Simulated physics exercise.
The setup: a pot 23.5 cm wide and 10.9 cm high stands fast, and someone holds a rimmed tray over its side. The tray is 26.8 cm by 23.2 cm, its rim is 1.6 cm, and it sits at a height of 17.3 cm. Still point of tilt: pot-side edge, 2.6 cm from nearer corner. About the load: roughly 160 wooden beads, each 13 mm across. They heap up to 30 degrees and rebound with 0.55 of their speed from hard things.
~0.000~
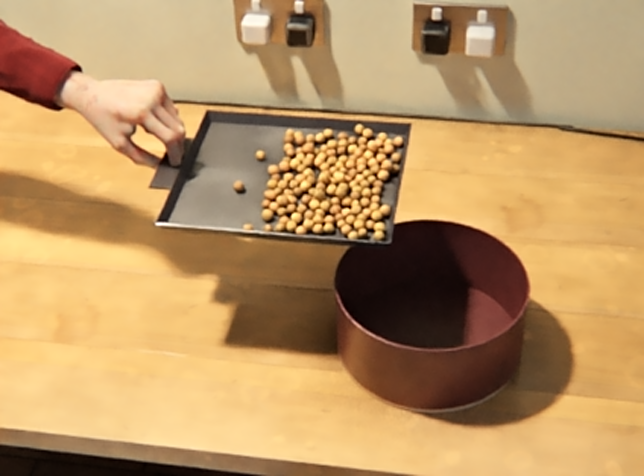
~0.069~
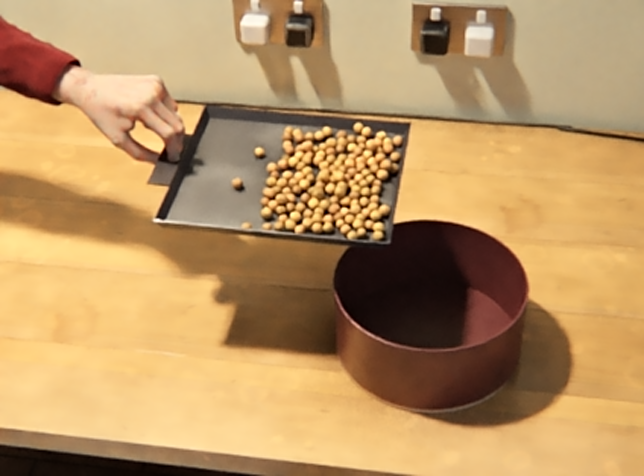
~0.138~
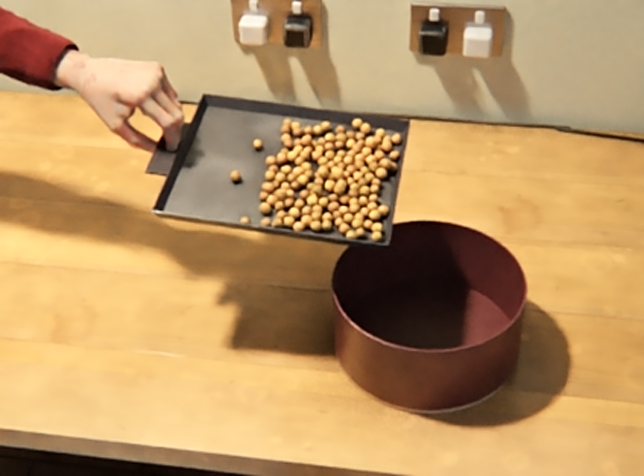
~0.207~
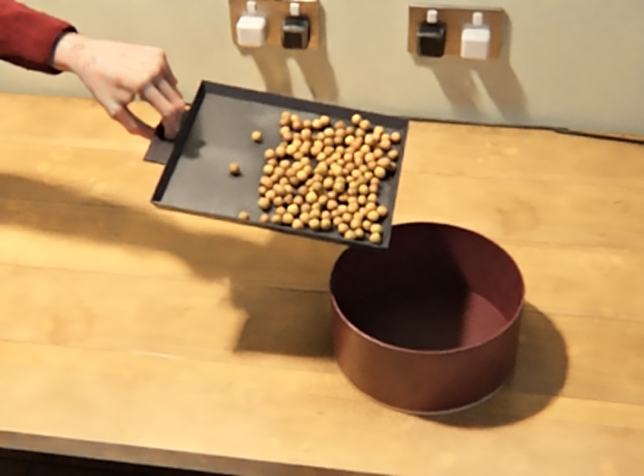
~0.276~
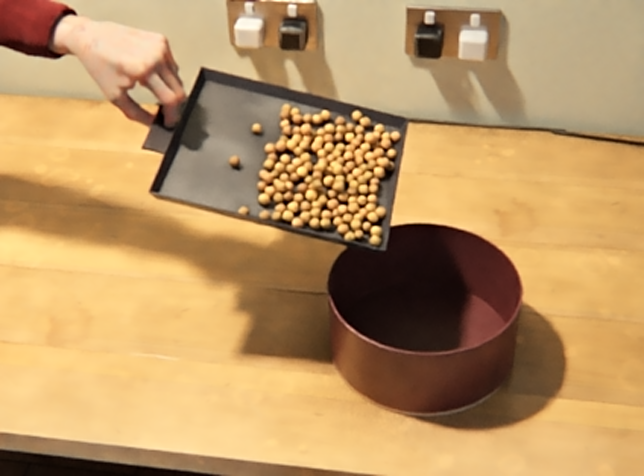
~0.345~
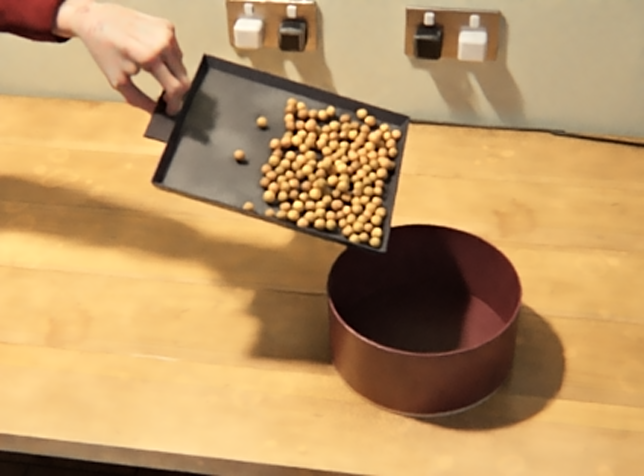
We see a hand in a red sleeve holding a dark rimmed tray of small round beads beside a dark red pot on a wooden surface, raising the handle side so the tray slants increasingly down to the right.
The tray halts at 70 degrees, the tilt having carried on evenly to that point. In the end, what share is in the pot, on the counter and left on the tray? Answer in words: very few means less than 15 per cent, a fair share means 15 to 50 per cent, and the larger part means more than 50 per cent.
Pot: The larger part. Counter: Very few. Tray: Very few.
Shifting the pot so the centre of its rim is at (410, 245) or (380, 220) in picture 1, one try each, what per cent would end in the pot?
Spot one: Some 95 per cent; spot two: Some 35 per cent.
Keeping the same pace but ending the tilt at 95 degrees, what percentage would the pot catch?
Roughly 95 percent.
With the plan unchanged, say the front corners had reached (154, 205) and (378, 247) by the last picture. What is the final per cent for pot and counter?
The pot gets 90 and the counter 10.
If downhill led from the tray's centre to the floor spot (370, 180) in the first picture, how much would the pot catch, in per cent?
Roughly 55 % of the pieces.
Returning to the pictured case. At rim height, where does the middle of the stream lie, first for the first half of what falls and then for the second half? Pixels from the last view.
Early half: About (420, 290); late half: (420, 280).
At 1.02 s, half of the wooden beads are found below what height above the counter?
Around 22 cm up.
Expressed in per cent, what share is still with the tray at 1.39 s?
Something like 15 percent, roughly.
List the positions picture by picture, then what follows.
Tray tilt 0 degrees, front corners at (163, 220) and (384, 238); middle of the pieces at (332, 183); pot at (432, 280), in the first frame.
Tray tilt 1 degrees, front corners at (161, 217) and (384, 239); middle of the pieces at (331, 182), in the second frame.
Tray tilt 5 degrees, front corners at (159, 208) and (383, 240), lowest corner right front; middle of the pieces at (330, 178), in the third frame.
Tray tilt 9 degrees, front corners at (158, 198) and (382, 242), lowest corner right front; middle of the pieces at (329, 175), in the fourth frame.
Tray tilt 13 degrees, front corners at (157, 189) and (380, 244), lowest corner right front; middle of the pieces at (328, 172), in the fifth frame.
Tray tilt 18 degrees, front corners at (158, 179) and (380, 246), lowest corner right front; middle of the pieces at (332, 171); pot at (424, 285). Its pace works out near 60 degrees a second, in the sixth frame.
After 0.75 s, tilt 43 degrees; the tray holds 100 %, the pot 0 %.
After 1.02 s, tilt 60 degrees; the tray holds 85 %, the pot 5 %.
After 1.39 s, tilt 70 degrees; the tray holds 15 %, the pot 75 %.
By 2.7 s all is still; pot 95 %, counter 5 %, tray 0 %.
